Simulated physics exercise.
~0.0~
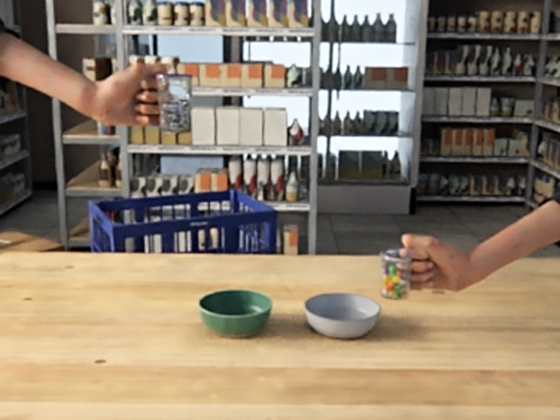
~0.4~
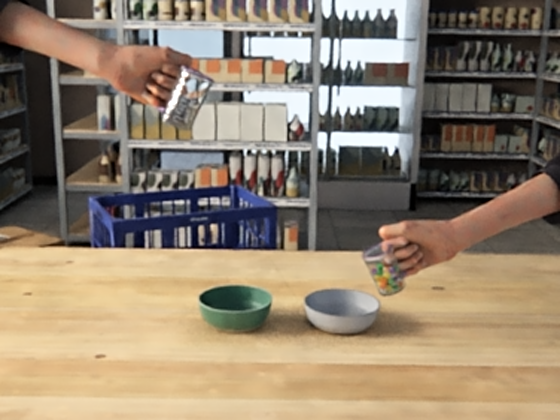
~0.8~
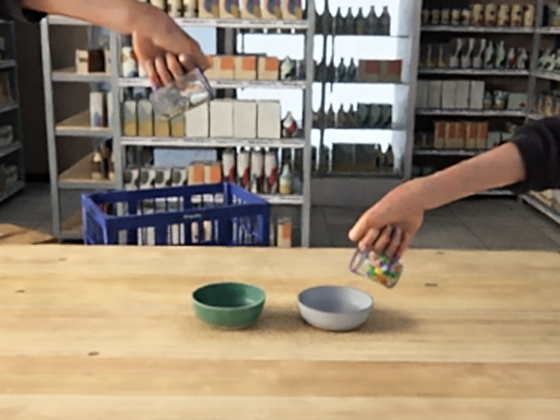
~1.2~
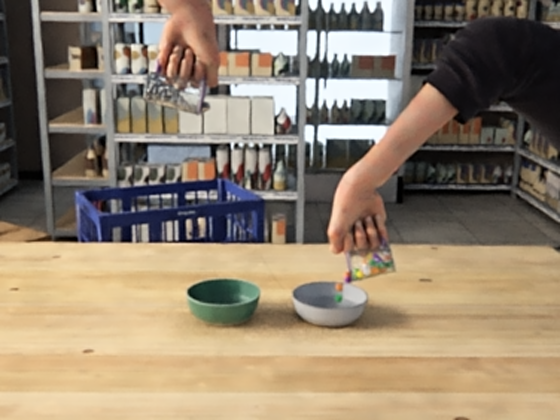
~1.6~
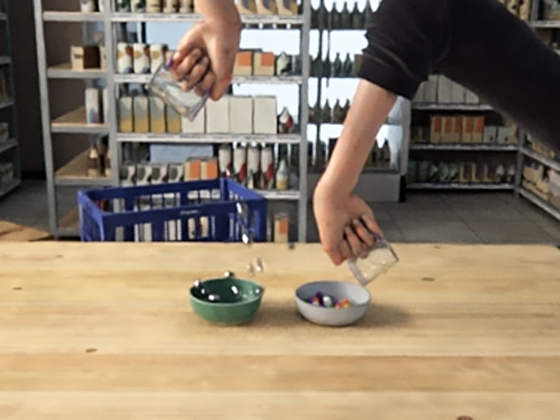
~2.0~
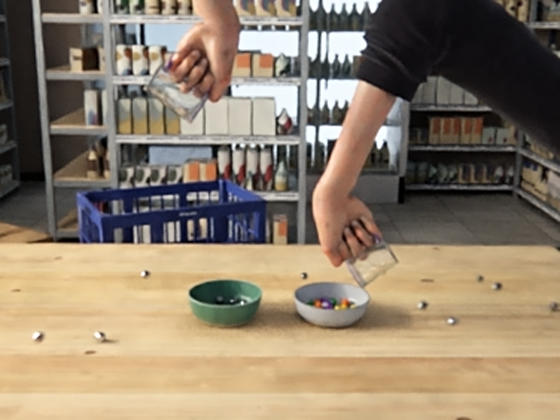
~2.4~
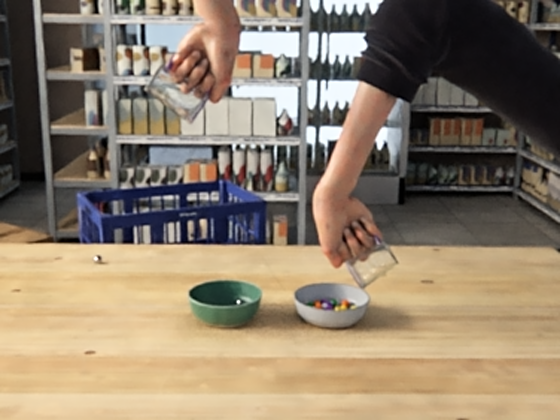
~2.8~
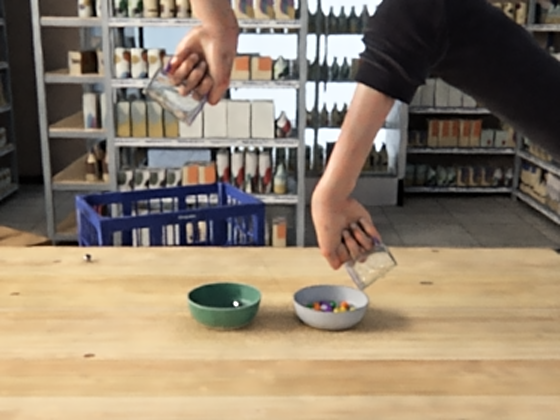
At the start, two hands hold clear cups above a wooden table, the left one with silvery pieces and the right one with colourful pieces, near a green bowl and a grey bowl, with a blue basket and stocked shelves behind. The hands move inward and tilt the cups. The colourful pieces begin dropping from low down into the grey bowl. The silvery ones then fall from much higher, and many bounce out of the green bowl and scatter across the table. Finally, both cups remain tipped, with a few silvery pieces in the green bowl and the colourful pieces gathered in the grey one.
